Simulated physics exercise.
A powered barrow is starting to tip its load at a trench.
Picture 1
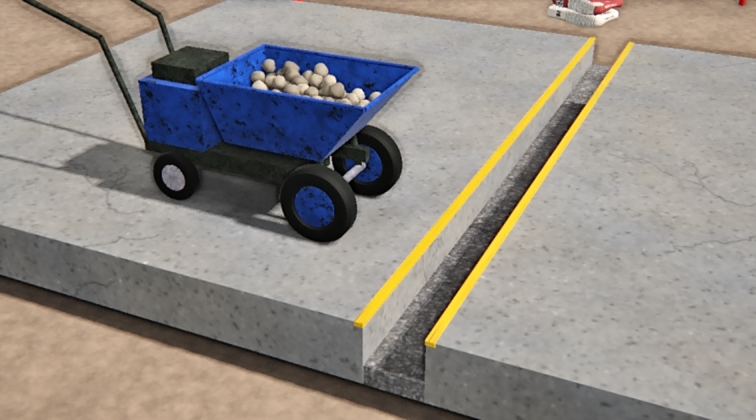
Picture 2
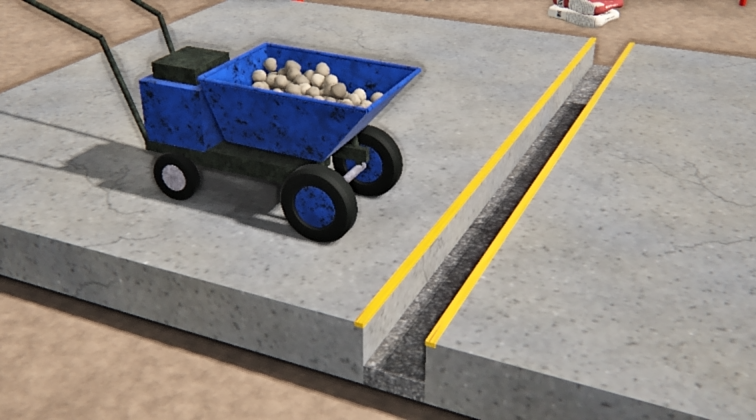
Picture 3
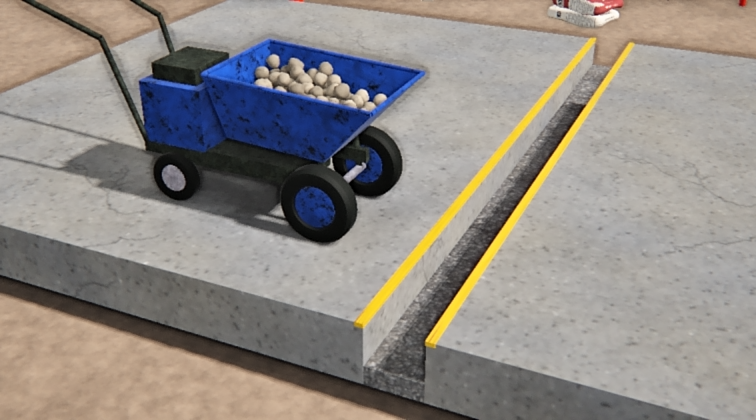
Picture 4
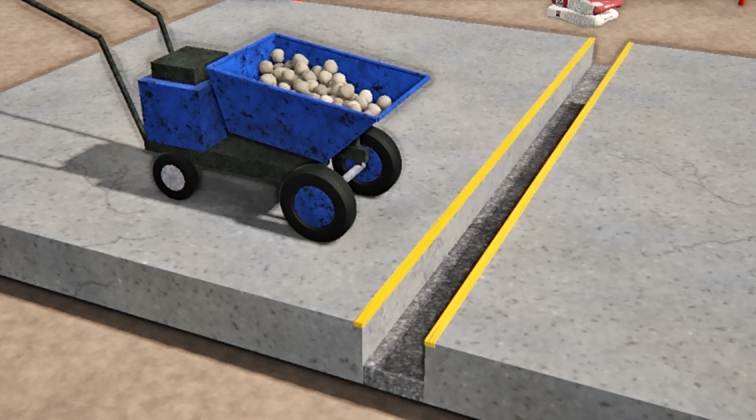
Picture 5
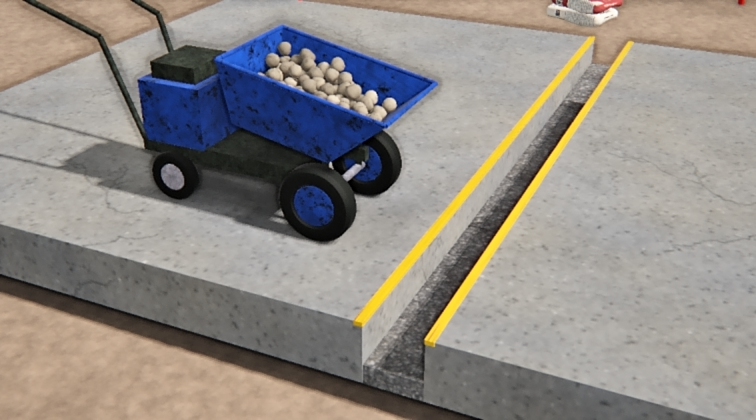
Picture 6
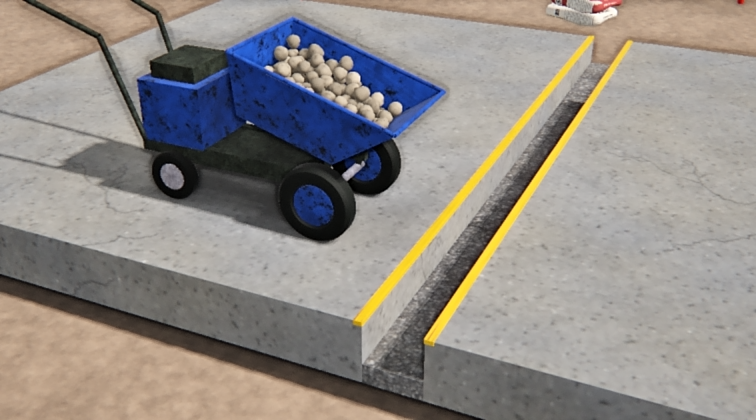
At first, a blue powered barrow loaded with rounded pebbles stands still on a concrete slab, its skip level, to the left of a yellow-edged trench. Then the skip slowly tilts toward the right, its back rising and its front lip dipping slightly, while the wheels stay put and the pebbles shift a little toward the lip.
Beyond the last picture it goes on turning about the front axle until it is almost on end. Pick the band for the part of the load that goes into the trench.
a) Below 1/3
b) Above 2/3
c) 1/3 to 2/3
Option b: Above 2/3.
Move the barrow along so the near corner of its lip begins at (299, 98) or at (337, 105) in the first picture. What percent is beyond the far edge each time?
The first gives close to 0 per cent and the second 0 per cent.
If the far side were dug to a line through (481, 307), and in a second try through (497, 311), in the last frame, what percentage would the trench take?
In order: Near 100, then 100 percent.
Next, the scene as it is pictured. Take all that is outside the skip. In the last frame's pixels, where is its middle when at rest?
Roughly at pixel (468, 261).
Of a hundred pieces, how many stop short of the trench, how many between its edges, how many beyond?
Short 0, between 75, beyond 25.
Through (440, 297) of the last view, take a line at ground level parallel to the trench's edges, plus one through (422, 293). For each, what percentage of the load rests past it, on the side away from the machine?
I'd say about 40 and about 60 in a hundred.
Just after the last frame, skip tipped steeply; every one in the skip.
A moment on, skip tipped right over; the larger part in the skip; roughly a quarter in or heaped over the trench; just a few beyond it; just a few falling.
Further on, skip tipped right over; roughly a quarter in the skip; roughly two thirds in or heaped over the trench; roughly a quarter beyond it.
When it is over, skip tipped right over; just a few in the skip; the larger part in or heaped over the trench; roughly a quarter beyond it.
